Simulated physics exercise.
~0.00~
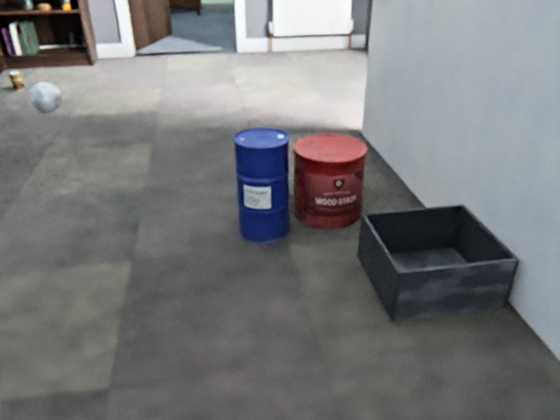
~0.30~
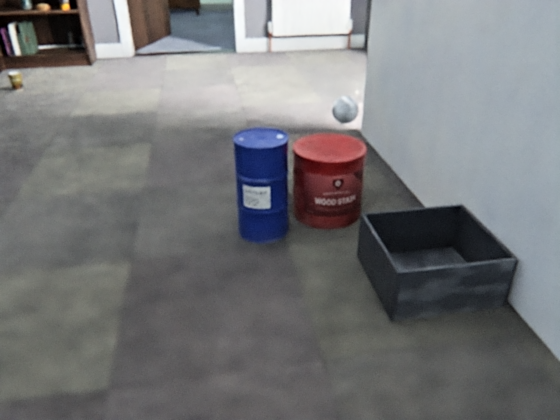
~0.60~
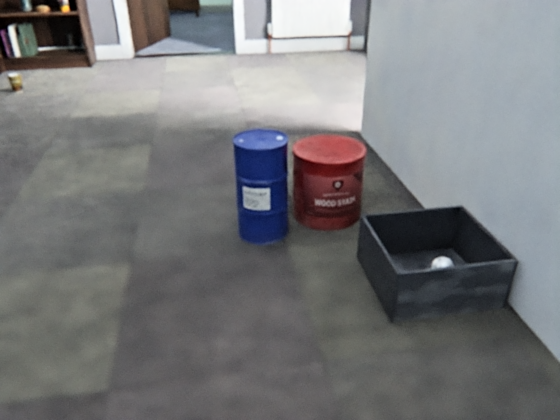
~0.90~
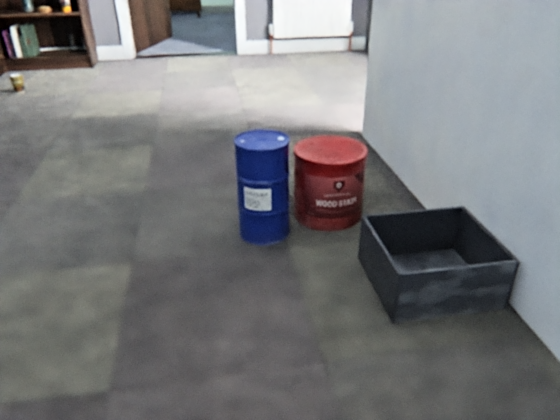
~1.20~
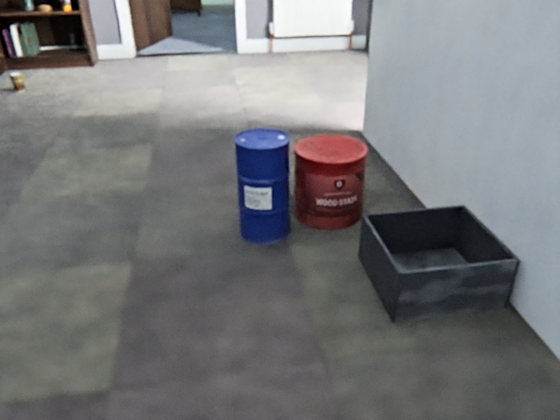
We see a blue canister and a red pail standing on a grey floor near an open dark box, as a small white ball flies in from the left, passes above the pail and drops into the box, ending out of sight while the containers stay put.
